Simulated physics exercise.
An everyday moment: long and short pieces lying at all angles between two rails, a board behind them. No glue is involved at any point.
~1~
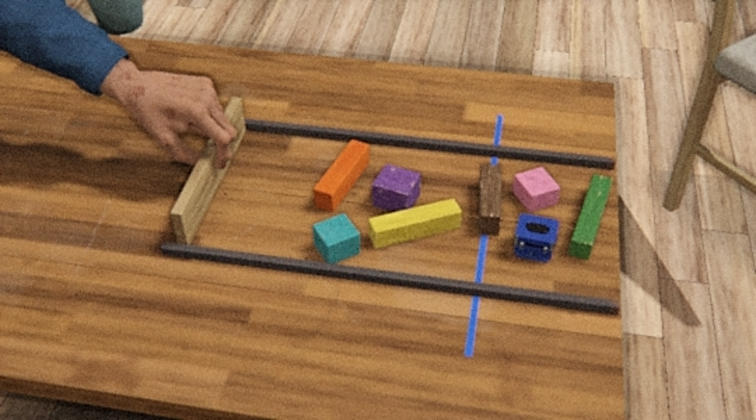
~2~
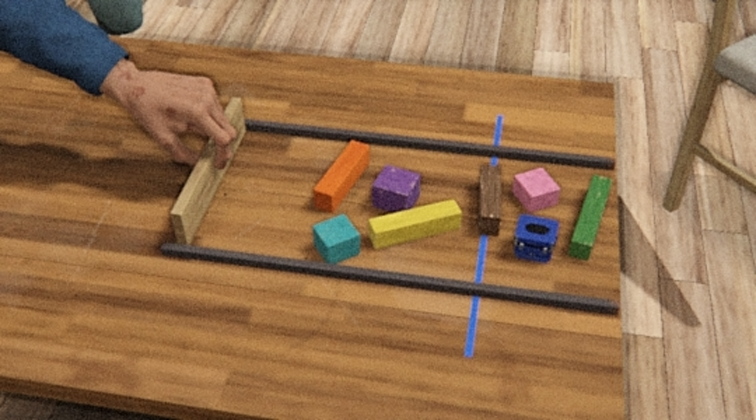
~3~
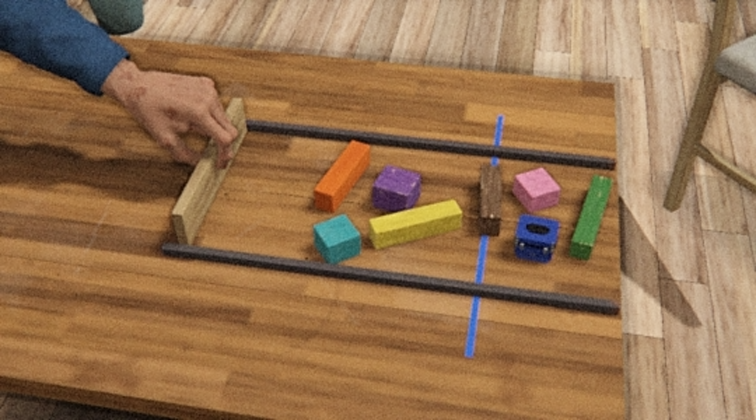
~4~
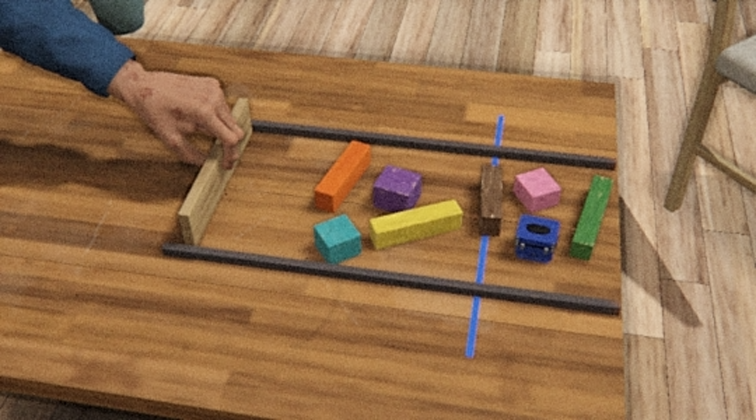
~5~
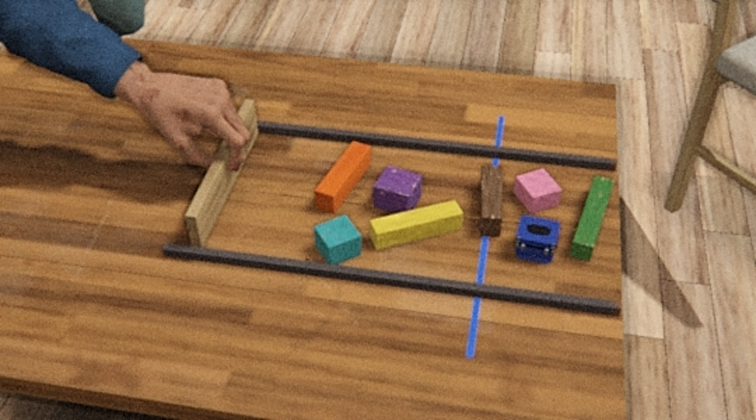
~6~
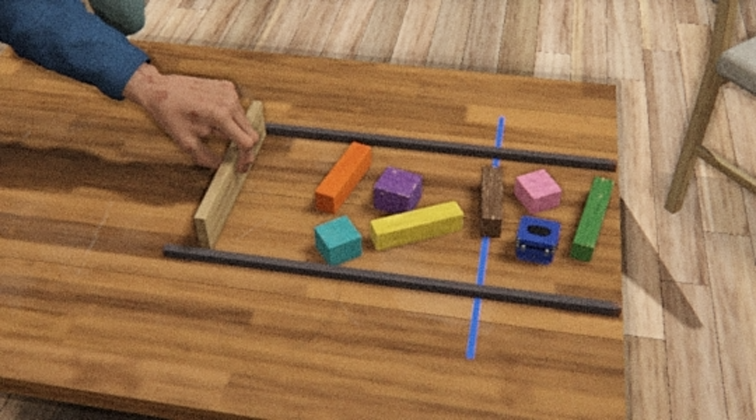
On a wooden table, a hand slides a board slightly right toward scattered colourful blocks.
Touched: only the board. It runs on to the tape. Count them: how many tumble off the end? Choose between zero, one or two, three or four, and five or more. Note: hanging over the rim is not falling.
The count is zero.
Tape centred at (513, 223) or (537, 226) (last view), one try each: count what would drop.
1 and 1.
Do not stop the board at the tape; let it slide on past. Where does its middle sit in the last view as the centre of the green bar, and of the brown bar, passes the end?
First near (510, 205), second near (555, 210).
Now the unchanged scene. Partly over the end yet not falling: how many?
Count: 0.
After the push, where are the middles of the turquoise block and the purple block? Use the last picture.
Turquoise block at about (507, 266), purple block at about (531, 204).
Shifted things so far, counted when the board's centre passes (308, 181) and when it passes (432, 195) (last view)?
First 0, then 6.
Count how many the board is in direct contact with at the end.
2.
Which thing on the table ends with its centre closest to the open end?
Result: The green bar.
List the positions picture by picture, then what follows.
The first picture shows green bar (591, 216); blue case (536, 239); pink block (536, 190); board (212, 168); tape (487, 218).
The second picture shows blue case (536, 239); purple block (396, 191).
The third picture shows pink block (536, 190); turquoise block (337, 240).
The fourth picture shows green bar (592, 216); yellow bar (416, 224).
The fifth picture shows blue case (537, 240); board (225, 171).
The sixth picture shows green bar (593, 218); blue case (537, 241); pink block (537, 192); board (233, 172); tape (488, 220).
A little later, none off yet; green bar at rest near (593, 218); blue case at rest near (537, 241); pink block at rest near (537, 192).
When it is over, the number that fall off is zero.
